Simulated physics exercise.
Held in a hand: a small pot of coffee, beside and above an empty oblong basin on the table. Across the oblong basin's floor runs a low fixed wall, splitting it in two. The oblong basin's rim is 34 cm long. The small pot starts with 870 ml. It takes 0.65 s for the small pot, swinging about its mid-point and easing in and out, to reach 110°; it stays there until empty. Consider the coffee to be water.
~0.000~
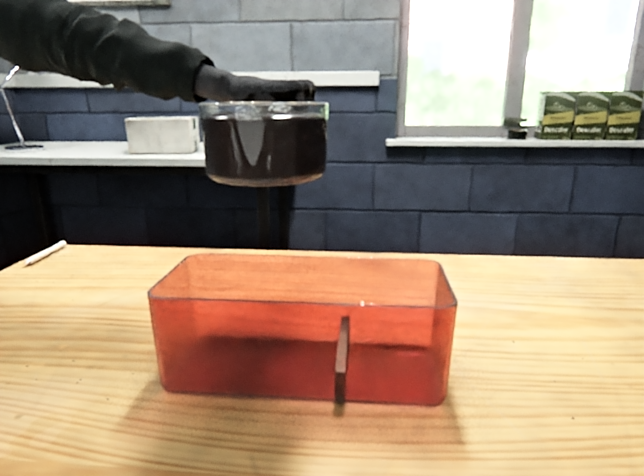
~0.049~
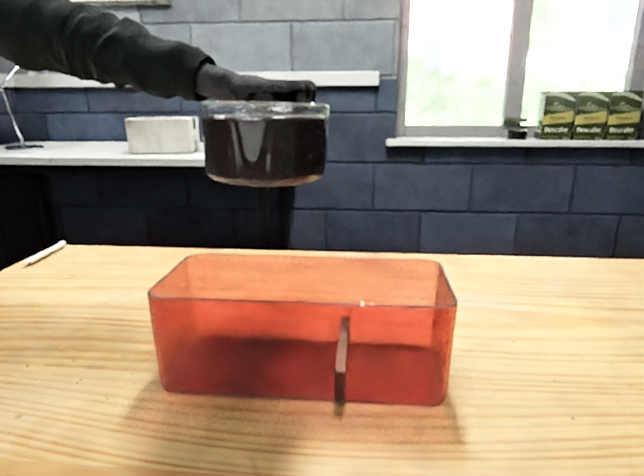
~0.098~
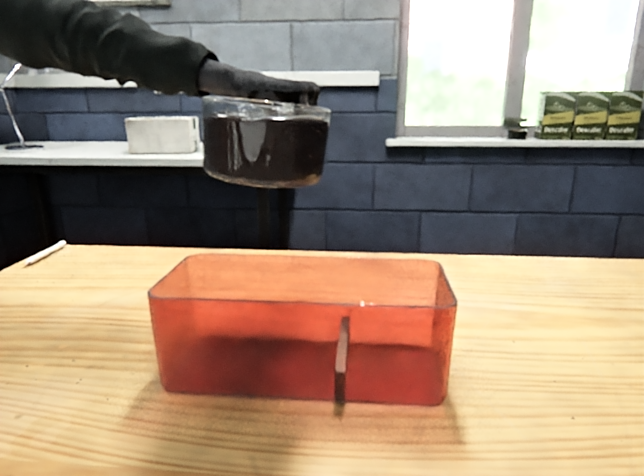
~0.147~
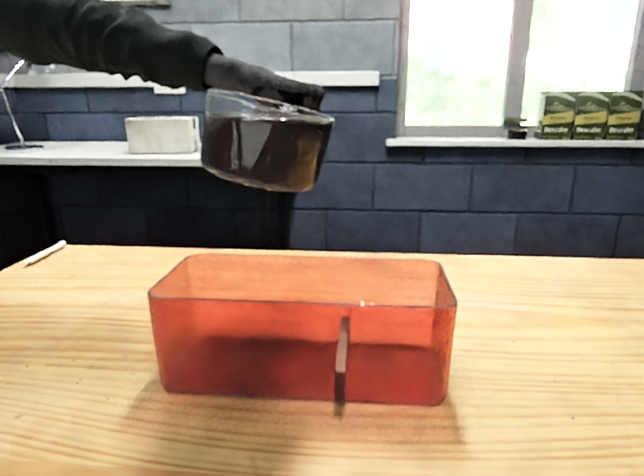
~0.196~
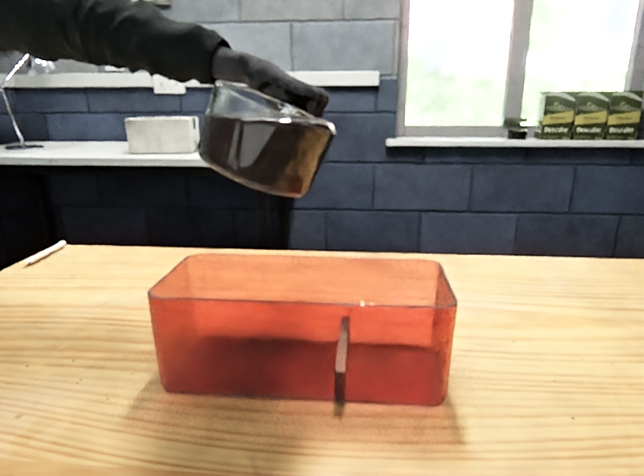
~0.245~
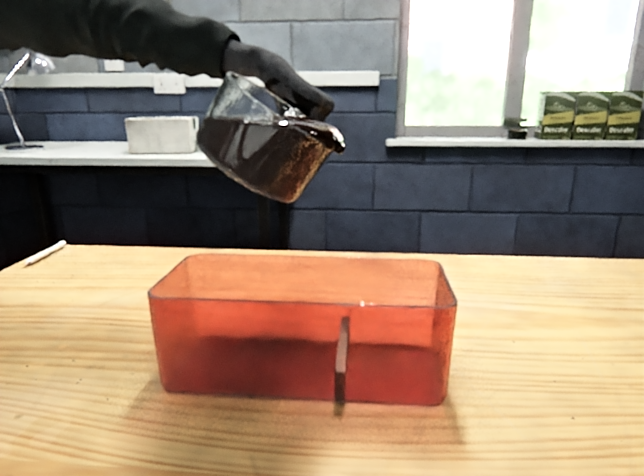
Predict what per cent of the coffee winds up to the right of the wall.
Roughly 67 per cent is past the wall.
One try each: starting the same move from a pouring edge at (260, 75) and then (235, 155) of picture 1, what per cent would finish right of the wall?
30 then 20 %.
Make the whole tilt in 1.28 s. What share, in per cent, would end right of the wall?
In that case, roughly 70 per cent.
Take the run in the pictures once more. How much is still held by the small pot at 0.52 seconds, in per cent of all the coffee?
Portion remaining: Approx. 28 per cent.
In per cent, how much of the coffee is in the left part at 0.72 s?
The left part holds close to 14 per cent.
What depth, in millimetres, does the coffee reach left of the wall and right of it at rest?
Left about 10 mm, right about 38 mm.
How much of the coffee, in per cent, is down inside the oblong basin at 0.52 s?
Estimate - around 28 in a hundred parts.
After 0.52 s the tilt is 99° and 27 per cent is still to pour, 0 is left of the wall and 28 right of it.
After 0.72 s the tilt is 110° and 4 per cent is still to pour, 13 is left of the wall and 64 right of it.
After 0.92 s the tilt is 110° and 0 per cent is still to pour, 24 is left of the wall and 72 right of it.
After 1.15 s the tilt is 110° and 0 per cent is still to pour, 28 is left of the wall and 69 right of it.
In the end 30 per cent lies left of the wall, 67 right of it and 3 outside.
